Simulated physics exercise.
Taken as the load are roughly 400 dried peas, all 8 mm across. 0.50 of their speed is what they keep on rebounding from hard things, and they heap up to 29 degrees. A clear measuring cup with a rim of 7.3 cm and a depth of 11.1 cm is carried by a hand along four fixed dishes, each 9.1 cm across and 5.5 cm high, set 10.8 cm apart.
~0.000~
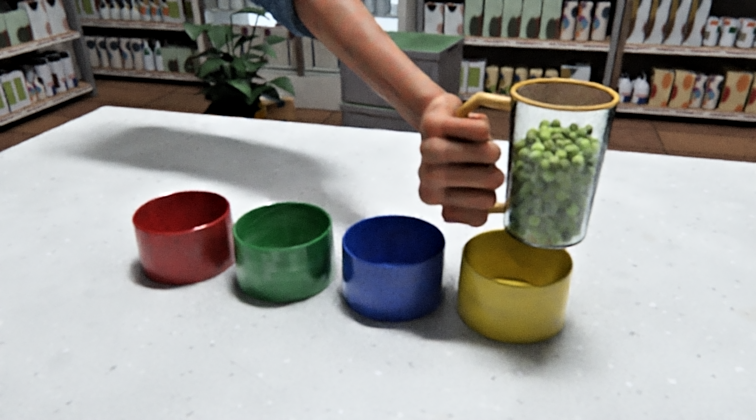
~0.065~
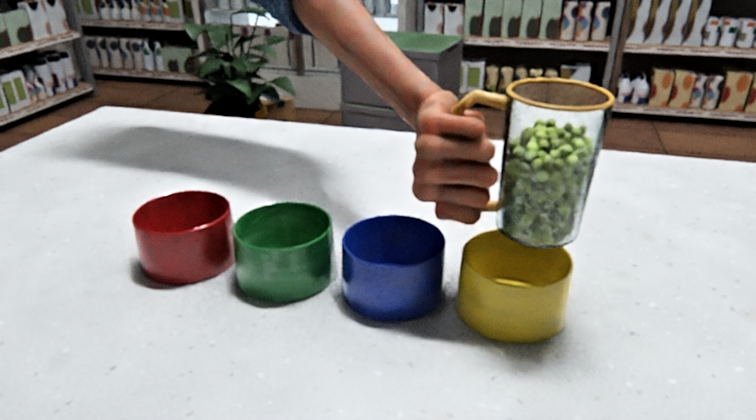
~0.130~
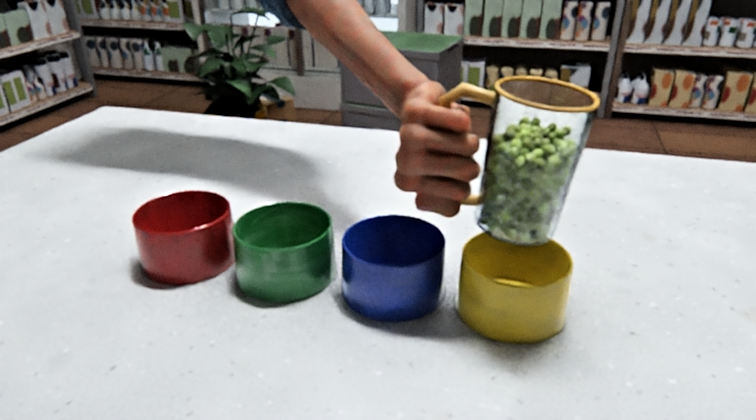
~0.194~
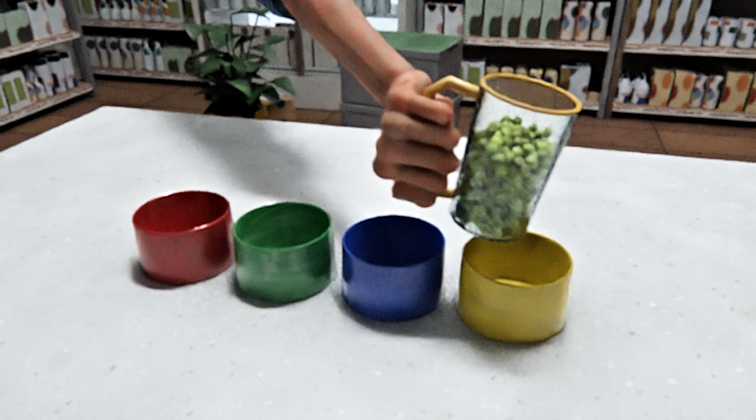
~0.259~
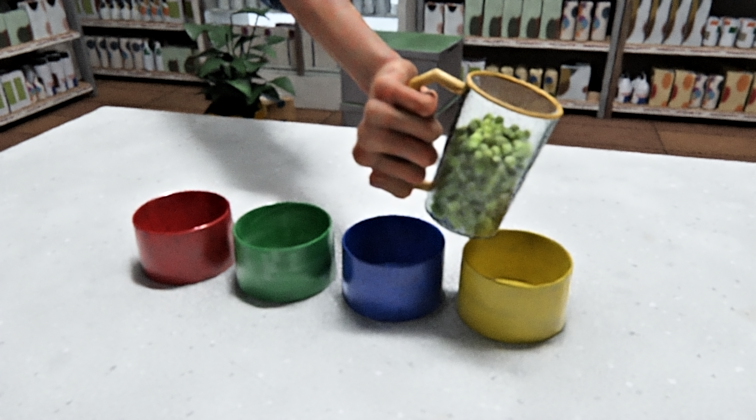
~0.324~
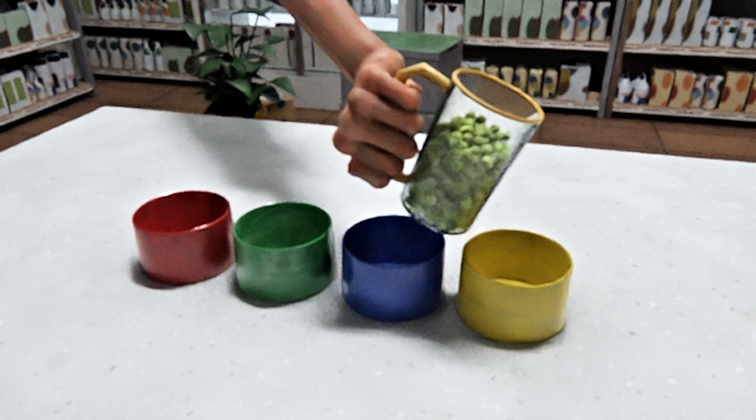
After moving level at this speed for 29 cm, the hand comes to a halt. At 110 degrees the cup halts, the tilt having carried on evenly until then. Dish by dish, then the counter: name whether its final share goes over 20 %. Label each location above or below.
Labels - red: Below, blue: Below, green: Above, yellow: Below, counter: Below.
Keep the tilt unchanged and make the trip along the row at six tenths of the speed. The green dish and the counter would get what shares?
Shares: Green 30, counter 10.
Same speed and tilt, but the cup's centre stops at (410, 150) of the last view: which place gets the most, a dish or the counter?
The largest share goes to yellow.
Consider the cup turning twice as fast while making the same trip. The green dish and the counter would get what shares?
Green 40; counter 10.
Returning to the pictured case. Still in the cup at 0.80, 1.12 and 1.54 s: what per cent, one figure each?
Close to 100, 100 and 65 per cent respectively.
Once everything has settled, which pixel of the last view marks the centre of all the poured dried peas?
Estimated resting centre: Around (291, 247).
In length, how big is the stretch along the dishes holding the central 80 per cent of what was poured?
It covers some 5 centimetres of the row.
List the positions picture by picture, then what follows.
In the first frame, cup at (553, 165), tilt 0 degrees, lip at (617, 98), moved 0.0 cm; middle of the pieces at (551, 189); yellow dish at (517, 256); blue dish at (394, 239); green dish at (283, 224); red dish at (182, 211).
In the second frame, cup at (547, 164), tilt 2 degrees, lip at (612, 99), moved 0.5 cm; middle of the pieces at (545, 188).
In the third frame, cup at (529, 162), tilt 6 degrees, lip at (597, 102), moved 1.8 cm; middle of the pieces at (525, 186).
In the fourth frame, cup at (508, 160), tilt 12 degrees, lip at (579, 107), moved 3.5 cm; middle of the pieces at (502, 183).
In the fifth frame, cup at (486, 158), tilt 17 degrees, lip at (561, 112), moved 5.1 cm; middle of the pieces at (478, 180).
In the sixth frame, cup at (465, 156), tilt 23 degrees, lip at (542, 117), moved 6.8 cm; middle of the pieces at (455, 177); yellow dish at (517, 256); blue dish at (394, 239); green dish at (283, 224); red dish at (182, 211). Its pace works out near 85 degrees a second; the hand travels 26 cm a second.
After 0.80 s, tilt 64 degrees; cup holds 100 %.
After 1.12 s, tilt 92 degrees; cup holds 100 %.
After 1.54 s, tilt 110 degrees; cup holds 65 %, green 35 %.
At rest (2.7 s), red 0 %, blue 0 %, green 100 %, yellow 0 %, counter 0 %.
